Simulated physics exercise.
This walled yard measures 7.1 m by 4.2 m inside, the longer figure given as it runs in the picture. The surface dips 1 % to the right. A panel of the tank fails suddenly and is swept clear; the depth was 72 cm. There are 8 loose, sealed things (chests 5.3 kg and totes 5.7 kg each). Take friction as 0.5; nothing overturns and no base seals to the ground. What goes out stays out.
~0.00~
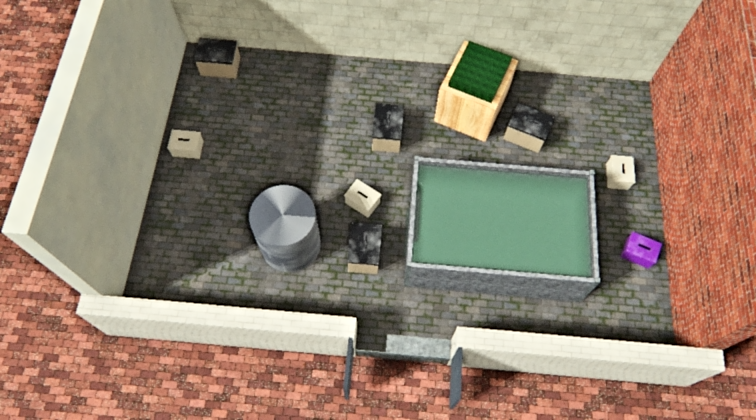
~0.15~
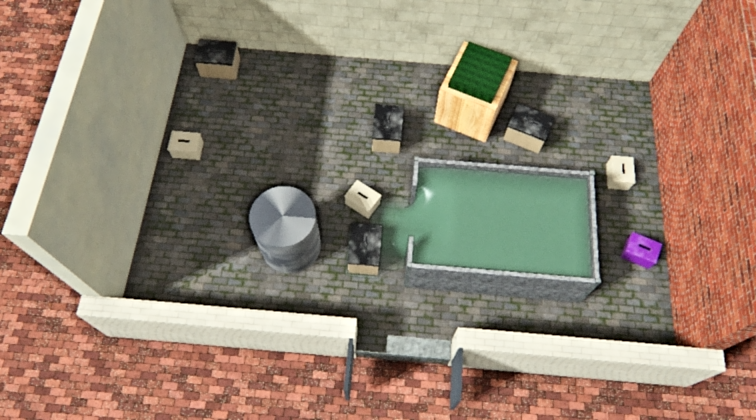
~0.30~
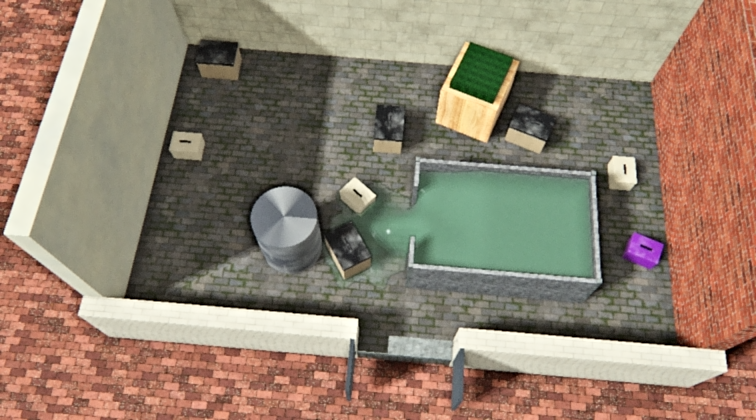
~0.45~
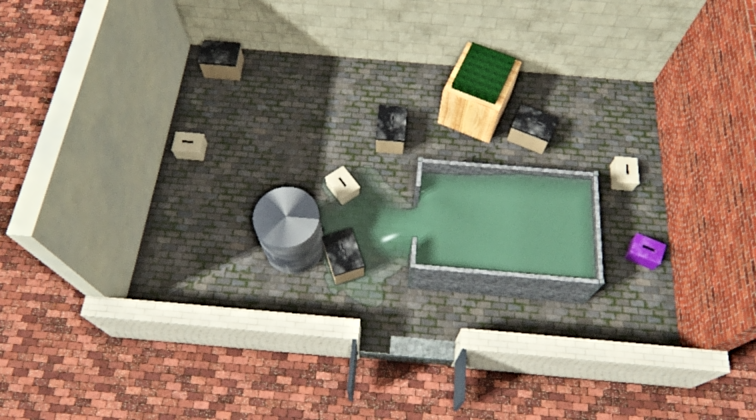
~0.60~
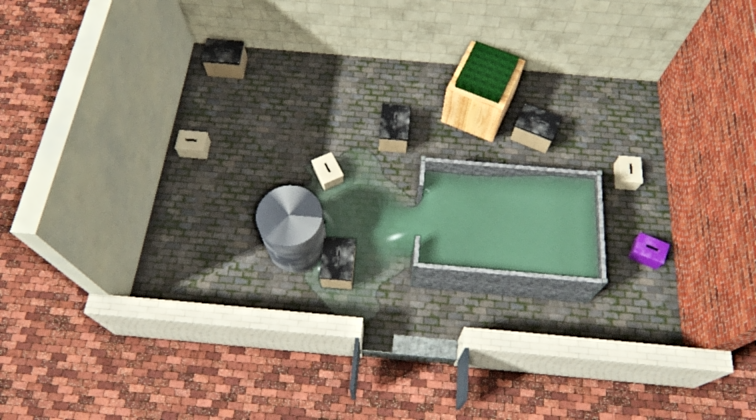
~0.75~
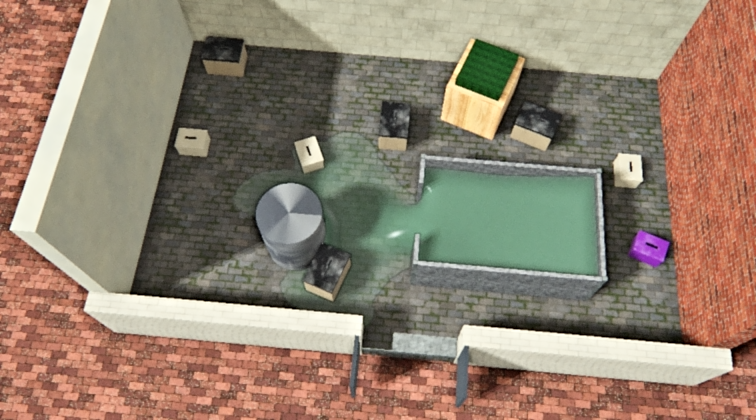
Green water pouring from a gap in a tank's left wall, pushing a dark-topped chest and a white tote leftward across a walled yard.
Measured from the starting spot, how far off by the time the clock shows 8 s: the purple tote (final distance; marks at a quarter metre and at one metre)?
Purple tote holds its place.
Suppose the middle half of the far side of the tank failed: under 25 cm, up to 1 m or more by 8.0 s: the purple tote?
Then the purple tote travels far.
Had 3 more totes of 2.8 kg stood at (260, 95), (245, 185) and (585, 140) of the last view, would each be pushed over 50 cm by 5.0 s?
In turn: Past it, past it, short of it.
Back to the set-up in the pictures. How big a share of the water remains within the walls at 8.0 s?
About 98 per cent.
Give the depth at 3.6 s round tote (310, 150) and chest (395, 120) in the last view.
Roughly 17 and 1 cm.
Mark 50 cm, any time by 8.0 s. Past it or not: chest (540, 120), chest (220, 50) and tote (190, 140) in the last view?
In turn: Under, over, more.
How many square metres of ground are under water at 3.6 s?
Some 19 m2.
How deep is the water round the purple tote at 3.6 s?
Roughly 0 cm.
After 1.6 s the purple tote is near (651, 246), 0.0 m from its start, aground; 0 of 8 are out; 0 afloat.
After 3.6 s the purple tote is near (651, 246), 0.0 m from its start, aground; 0 of 8 are out; 4 afloat.
After 5.6 s the purple tote is near (651, 246), 0.0 m from its start, aground; 0 of 8 are out; 4 afloat.
After 8.0 s the purple tote is near (651, 245), 0.0 m from its start, aground; 0 of 8 are out; 5 afloat.
